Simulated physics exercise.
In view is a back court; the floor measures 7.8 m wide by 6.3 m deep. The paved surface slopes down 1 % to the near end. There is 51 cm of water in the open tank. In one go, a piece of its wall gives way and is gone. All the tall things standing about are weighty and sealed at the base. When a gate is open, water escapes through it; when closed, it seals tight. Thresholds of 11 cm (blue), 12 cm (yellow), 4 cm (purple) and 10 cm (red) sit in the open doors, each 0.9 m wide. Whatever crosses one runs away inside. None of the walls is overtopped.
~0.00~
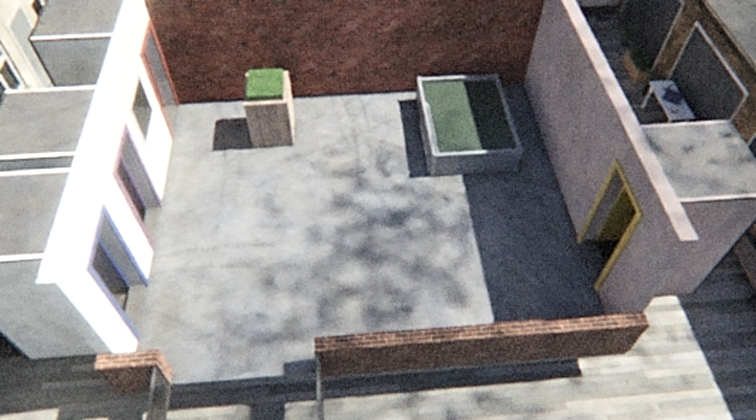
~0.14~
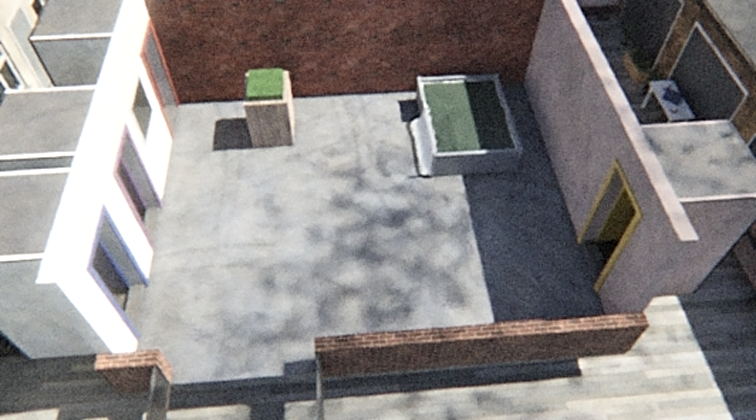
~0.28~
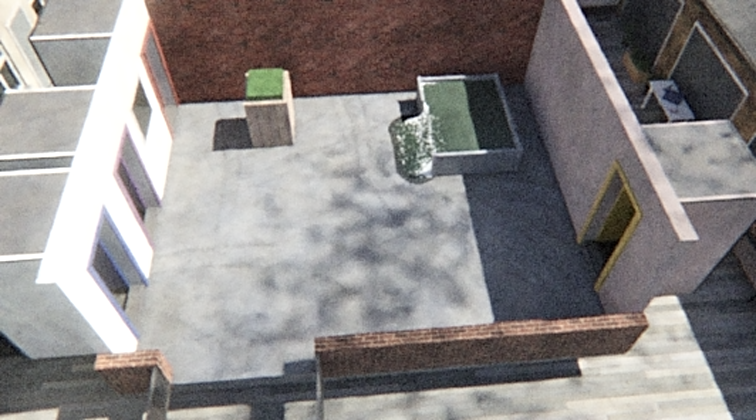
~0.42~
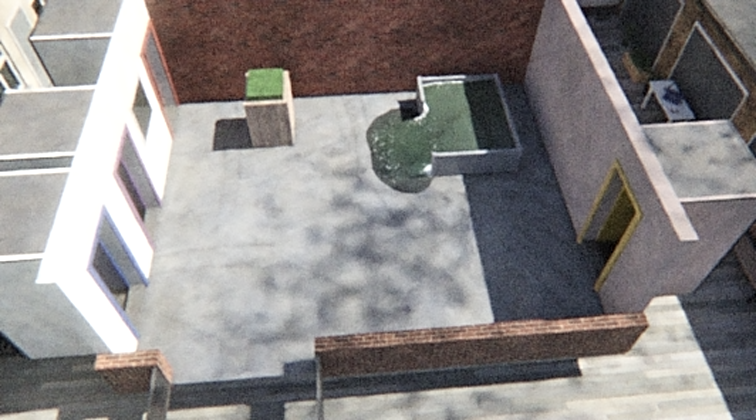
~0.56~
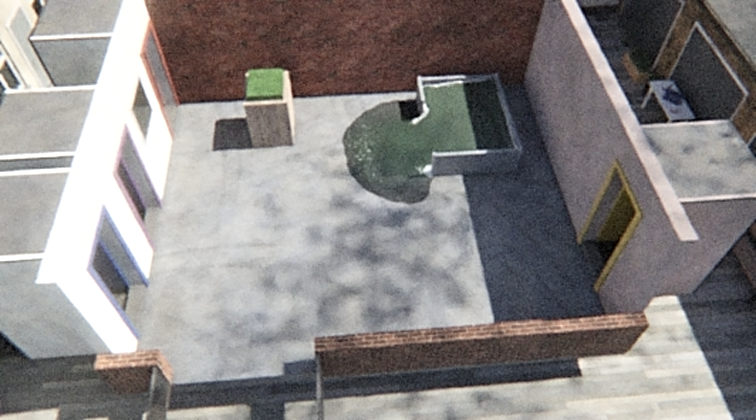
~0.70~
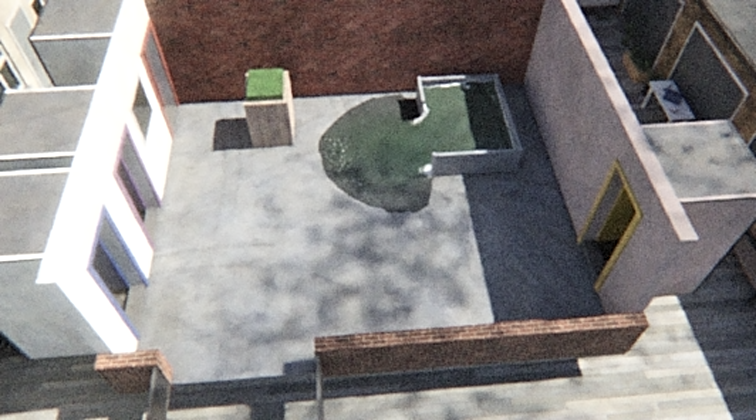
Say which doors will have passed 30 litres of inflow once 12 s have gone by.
One by one: Blue door: Beneath the limit; yellow door: Beneath the limit; purple door: Above the limit; red door: Beneath the limit.
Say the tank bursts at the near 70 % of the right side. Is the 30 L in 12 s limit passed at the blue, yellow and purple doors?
Result: Blue limit not passed, yellow limit not passed, purple limit not passed.
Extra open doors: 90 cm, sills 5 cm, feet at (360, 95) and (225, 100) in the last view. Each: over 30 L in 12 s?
Result in order - not enough, then not enough.
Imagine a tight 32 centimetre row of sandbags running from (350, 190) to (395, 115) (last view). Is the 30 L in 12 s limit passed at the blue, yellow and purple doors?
Then the blue door is short of it, the yellow door short of it, the purple door short of it.
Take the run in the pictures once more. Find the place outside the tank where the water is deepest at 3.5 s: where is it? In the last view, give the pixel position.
Around (155, 242).
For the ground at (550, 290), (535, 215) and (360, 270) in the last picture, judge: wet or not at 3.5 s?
Going in order, clear, then clear, then covered.
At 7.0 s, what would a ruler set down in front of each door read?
Readings (cm): Blue = 8; yellow = 0; purple = 7; red = 5.
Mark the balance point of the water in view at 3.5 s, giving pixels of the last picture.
I'd put it close to (334, 171).
After 1.4 s water covers 25 % of the floor and is deepest (26 cm) near (425, 166); blue door not reached, yellow door not reached, purple door not reached, red door not reached.
After 2.2 s water covers 40 % of the floor and is deepest (22 cm) near (301, 142); blue door not reached, yellow door not reached, purple door not reached, red door not reached.
After 3.5 s water covers 60 % of the floor and is deepest (18 cm) near (155, 242); blue door 11 cm at the sill, 0 L in, yellow door not reached, purple door 14 cm at the sill, 46 L in, red door 10 cm at the sill, 0 L in.
After 7.0 s water covers 65 % of the floor and is deepest (12 cm) near (133, 373); blue door 8 cm at the sill, 0 L in, yellow door not reached, purple door 7 cm at the sill, 115 L in, red door 5 cm at the sill, 3 L in.
After 12.0 s water covers 75 % of the floor and is deepest (6 cm) near (133, 373); blue door 6 cm at the sill, 0 L in, yellow door not reached, purple door 3 cm at the sill, 124 L in, red door 1 cm at the sill, 3 L in.
